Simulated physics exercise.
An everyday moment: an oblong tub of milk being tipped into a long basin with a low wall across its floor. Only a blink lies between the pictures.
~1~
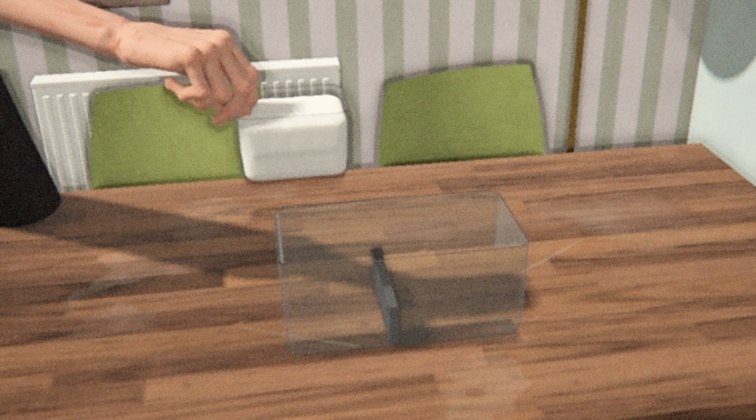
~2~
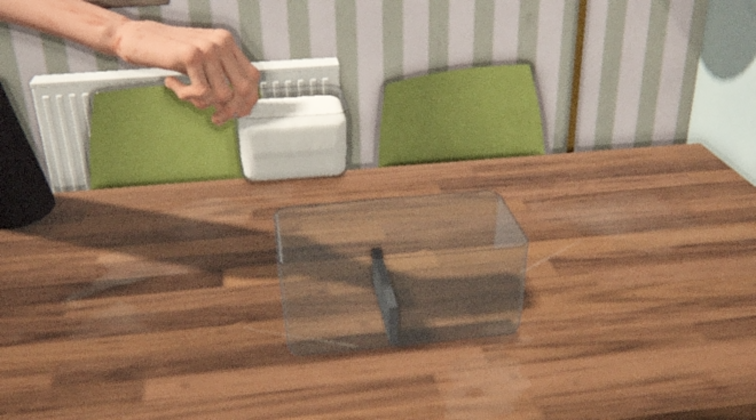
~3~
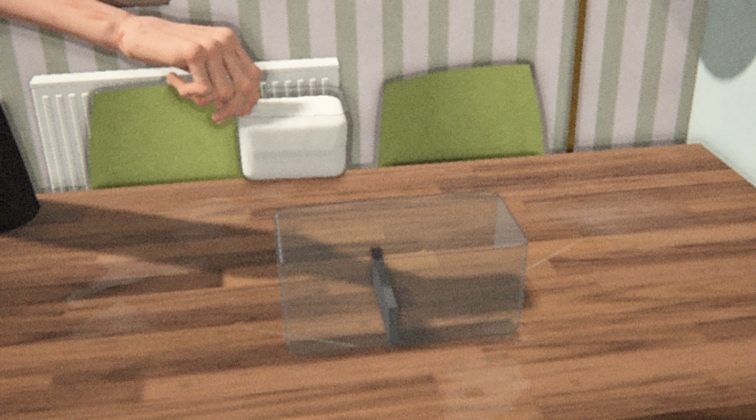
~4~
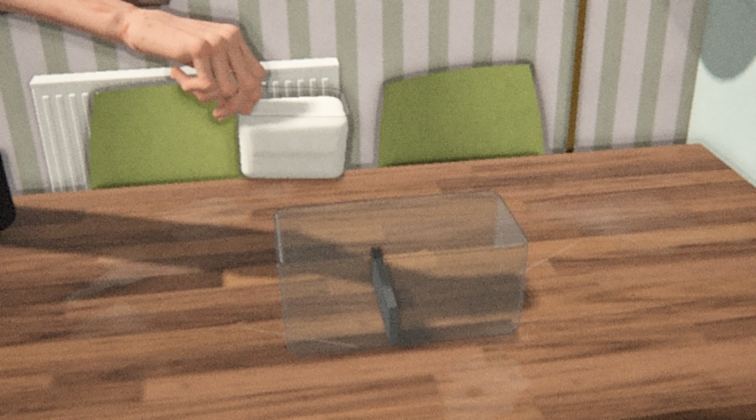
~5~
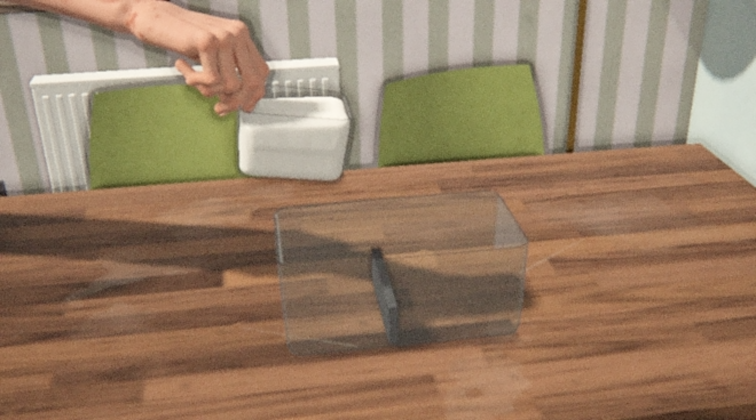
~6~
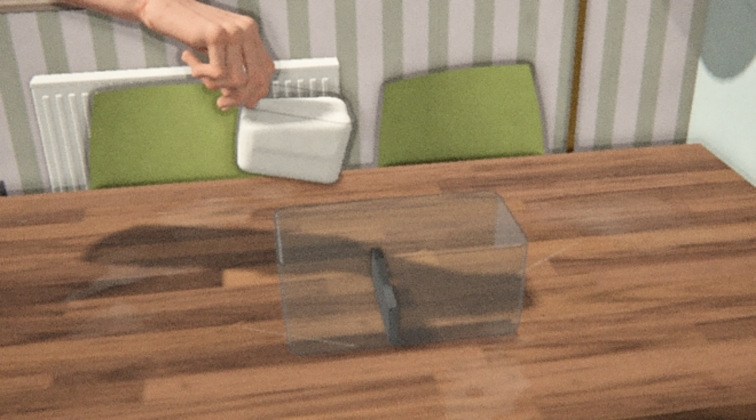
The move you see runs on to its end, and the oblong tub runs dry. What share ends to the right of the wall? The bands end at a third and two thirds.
In the end over two thirds is right of the wall.
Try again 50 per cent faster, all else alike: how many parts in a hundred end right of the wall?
It comes to 65 per cent or so.
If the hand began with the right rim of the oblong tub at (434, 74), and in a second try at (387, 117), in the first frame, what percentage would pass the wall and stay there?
Roughly 90 per cent, and 95 per cent.
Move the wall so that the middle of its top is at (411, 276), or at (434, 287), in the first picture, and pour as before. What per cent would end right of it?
About 45 and 20 per cent.
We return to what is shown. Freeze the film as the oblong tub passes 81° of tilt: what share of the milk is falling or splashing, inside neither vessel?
Close to 35 per cent.
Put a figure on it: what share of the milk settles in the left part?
Roughly 25 in a hundred.
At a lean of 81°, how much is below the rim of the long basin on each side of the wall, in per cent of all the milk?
Left about 0, right about 15.
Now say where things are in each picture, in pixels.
It leans 0°; its right rim is at (345, 99); the milk meets the walls at (238, 113) and (343, 107); the long basin's rim runs from (277, 238) to (513, 217); the wall's top is at (385, 277), in the first frame.
It leans 1°; its right rim is at (345, 100); the milk meets the walls at (238, 113) and (342, 107), in the second frame.
It leans 2°; its right rim is at (345, 101); the milk meets the walls at (238, 113) and (343, 107), in the third frame.
It leans 5°; its right rim is at (347, 104); the milk meets the walls at (240, 112) and (344, 108), in the fourth frame.
It leans 9°; its right rim is at (349, 107); the milk meets the walls at (240, 113) and (346, 109), in the fifth frame.
It leans 14°; its right rim is at (350, 112); the milk meets the walls at (242, 113) and (348, 109), in the sixth frame.
A moment on, the oblong tub is tipped on its side and 45 per cent is still to pour, 1 is left of the wall and 17 right of it.
Next, the oblong tub is tipped right over and 4 per cent is still to pour, 15 is left of the wall and 75 right of it.
Then the oblong tub is tipped right over and 0 per cent is still to pour, 24 is left of the wall and 75 right of it.
Later the oblong tub is tipped right over and 0 per cent is still to pour, 25 is left of the wall and 75 right of it.
At rest 25 per cent lies left of the wall, 75 right of it and 1 outside.
